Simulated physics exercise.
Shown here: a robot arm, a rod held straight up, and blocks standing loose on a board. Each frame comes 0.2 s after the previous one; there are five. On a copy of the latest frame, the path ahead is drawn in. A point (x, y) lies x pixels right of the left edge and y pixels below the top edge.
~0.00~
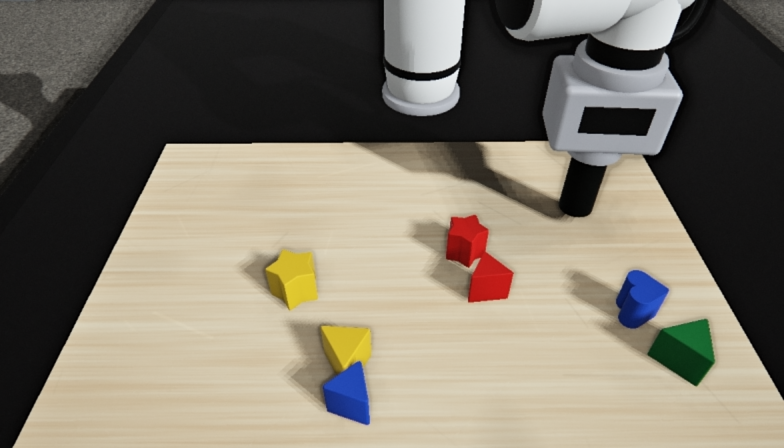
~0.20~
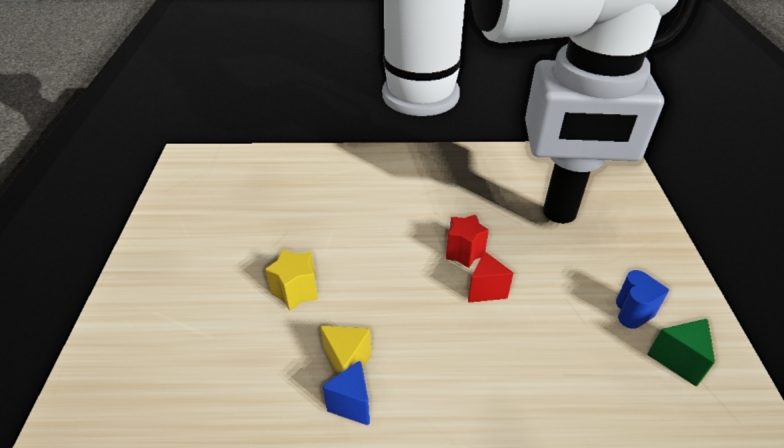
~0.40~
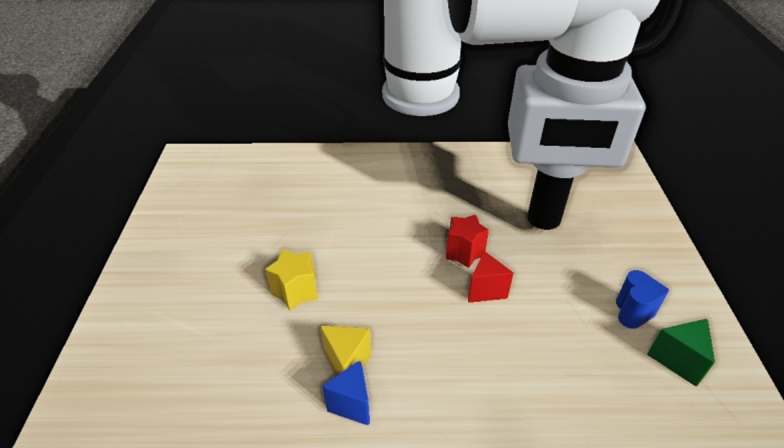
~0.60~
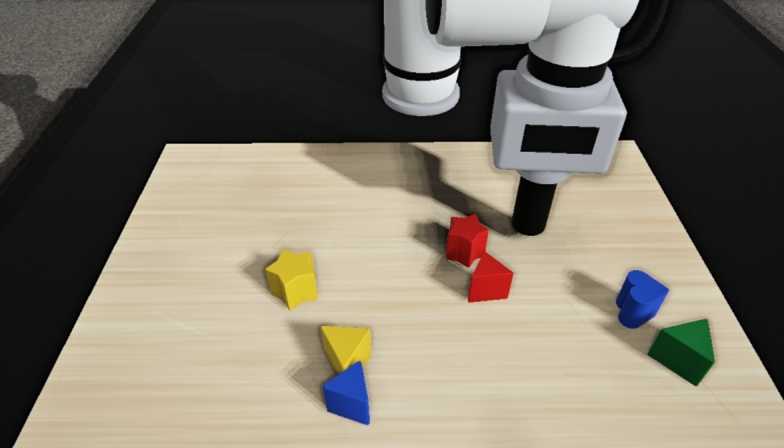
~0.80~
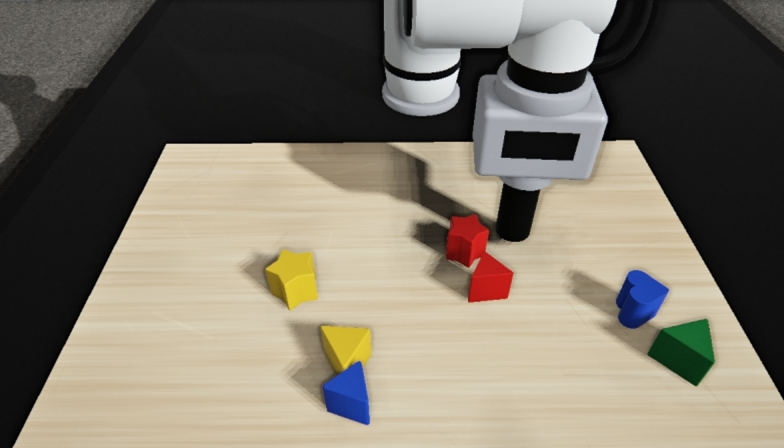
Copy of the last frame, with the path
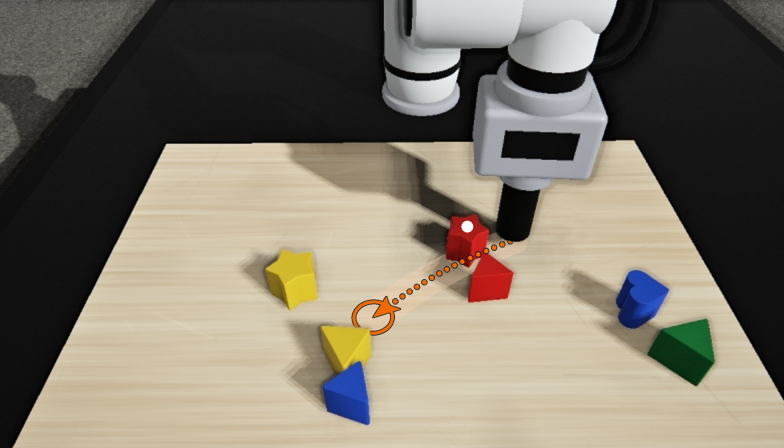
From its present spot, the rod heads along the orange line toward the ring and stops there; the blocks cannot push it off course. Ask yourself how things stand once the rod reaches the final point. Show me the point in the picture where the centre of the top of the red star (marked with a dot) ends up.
Its top centre lands on (390, 244).
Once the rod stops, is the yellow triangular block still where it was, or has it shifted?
It holds its position.
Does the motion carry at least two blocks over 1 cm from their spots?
In short: No.
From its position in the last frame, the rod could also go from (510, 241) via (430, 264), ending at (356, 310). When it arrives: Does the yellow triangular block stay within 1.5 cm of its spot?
Yes, it checks out.
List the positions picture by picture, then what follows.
In the first picture, lower end of the rod (575, 207), tops of blocks, yellow triangular block (345, 340), red star (467, 227), red triangular block (490, 266).
In the second picture, rod (560, 213), blocks as before.
In the third picture, rod (544, 219), blocks as before.
In the fourth picture, rod (528, 225), blocks as before.
In the fifth picture, rod (513, 231), yellow triangular block (345, 340), red star (467, 227), red triangular block (490, 266).
The drawn path runs from (510, 241) over (465, 261) and (419, 286) to (373, 317); the dot is on the red star.
The first path, step by step. One third of the way, rod (466, 250); red star (434, 235), turned 25° clockwise.
Two thirds of the way, rod (419, 275); red star (393, 243), turned 65° clockwise.
At the end, rod (373, 307); yellow triangular block not moved; red star (390, 244), turned 85° clockwise; red triangular block not moved.
